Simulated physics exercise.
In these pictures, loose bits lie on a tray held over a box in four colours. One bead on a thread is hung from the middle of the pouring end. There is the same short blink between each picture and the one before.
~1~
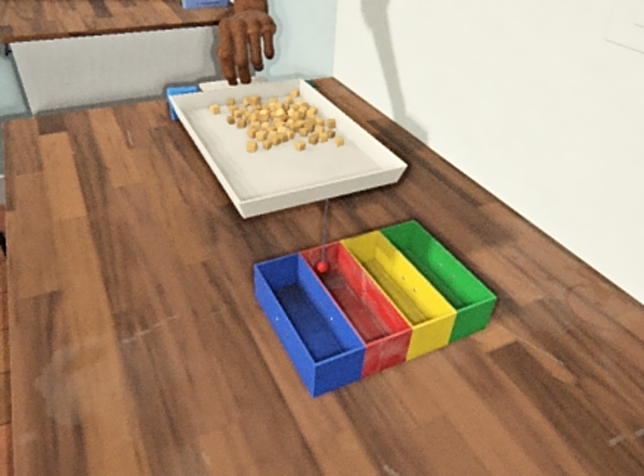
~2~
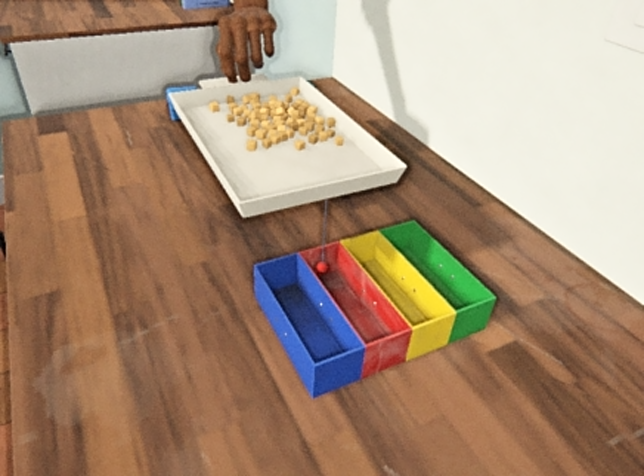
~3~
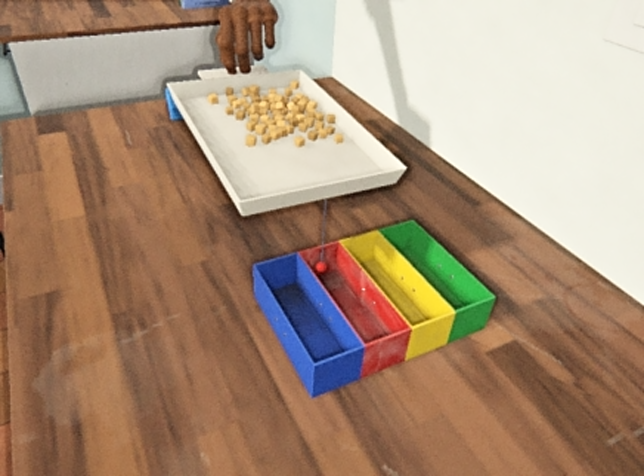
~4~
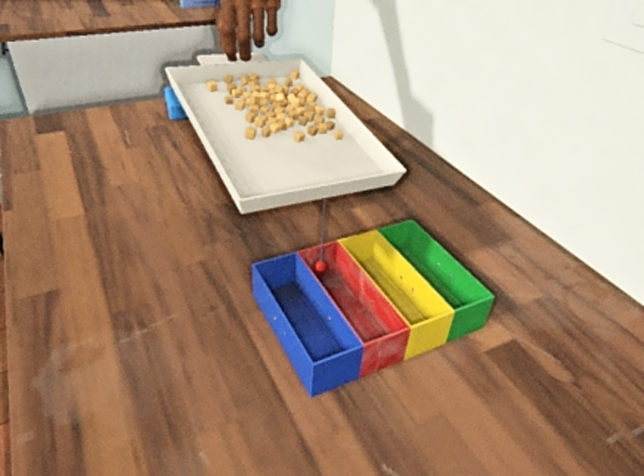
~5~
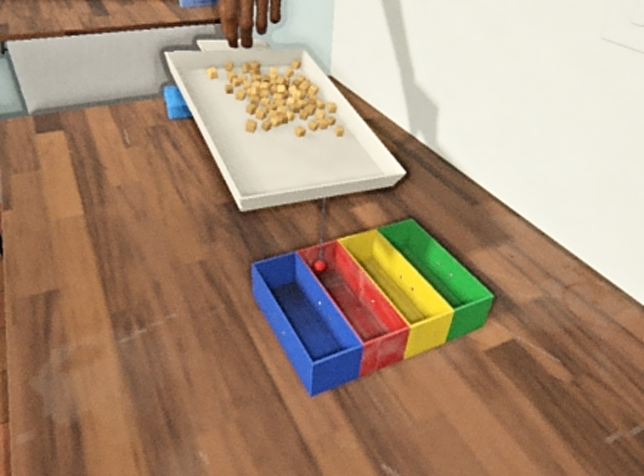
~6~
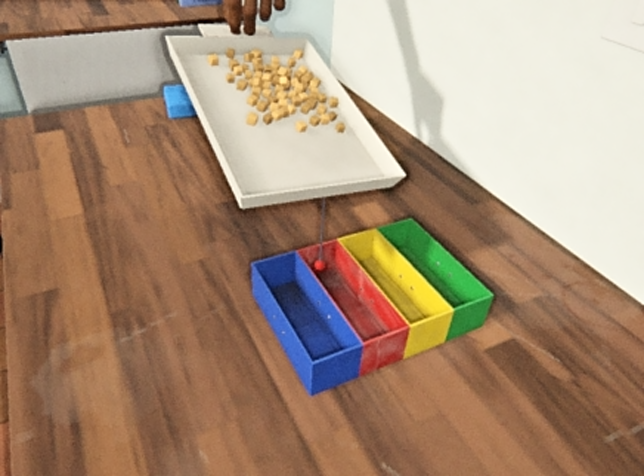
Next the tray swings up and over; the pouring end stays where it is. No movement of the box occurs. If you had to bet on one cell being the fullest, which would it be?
I would bet on the yellow cell.
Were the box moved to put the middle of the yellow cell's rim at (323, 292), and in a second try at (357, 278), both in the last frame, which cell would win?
The cell in green, then the cell in green.
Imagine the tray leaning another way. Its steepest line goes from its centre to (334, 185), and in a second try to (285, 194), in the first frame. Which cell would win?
First: The cell in yellow. Second: That blue cell.
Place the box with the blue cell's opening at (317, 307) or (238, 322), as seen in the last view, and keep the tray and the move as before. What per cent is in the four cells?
In order: 100 per cent and 70 per cent.
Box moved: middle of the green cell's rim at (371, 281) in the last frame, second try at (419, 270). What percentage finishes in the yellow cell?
10 %, then 50 %.
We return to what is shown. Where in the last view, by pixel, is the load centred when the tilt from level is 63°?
About (366, 167).
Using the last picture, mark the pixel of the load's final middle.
Resting centre, last picture - approx. (391, 303).
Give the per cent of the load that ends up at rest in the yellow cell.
My estimate is some 70 %.
Shortly afterwards, tray tipped steeply; all but a few on the tray; only a few in the yellow cell; only a few in the green cell; only a few falling or outside the box.
Next, tray tipped past a quarter turn; near half on the tray; near a quarter in the yellow cell; a little in the green cell; a little in the red cell; near a quarter falling or outside the box.
Some moments later, tray tipped past a quarter turn; near two thirds in the yellow cell; a little in the red cell; a little in the green cell; only a few falling or outside the box.
In the end, tray tipped past a quarter turn; near two thirds in the yellow cell; a little in the red cell; a little in the green cell; none at all in the blue cell; only a few outside the box.
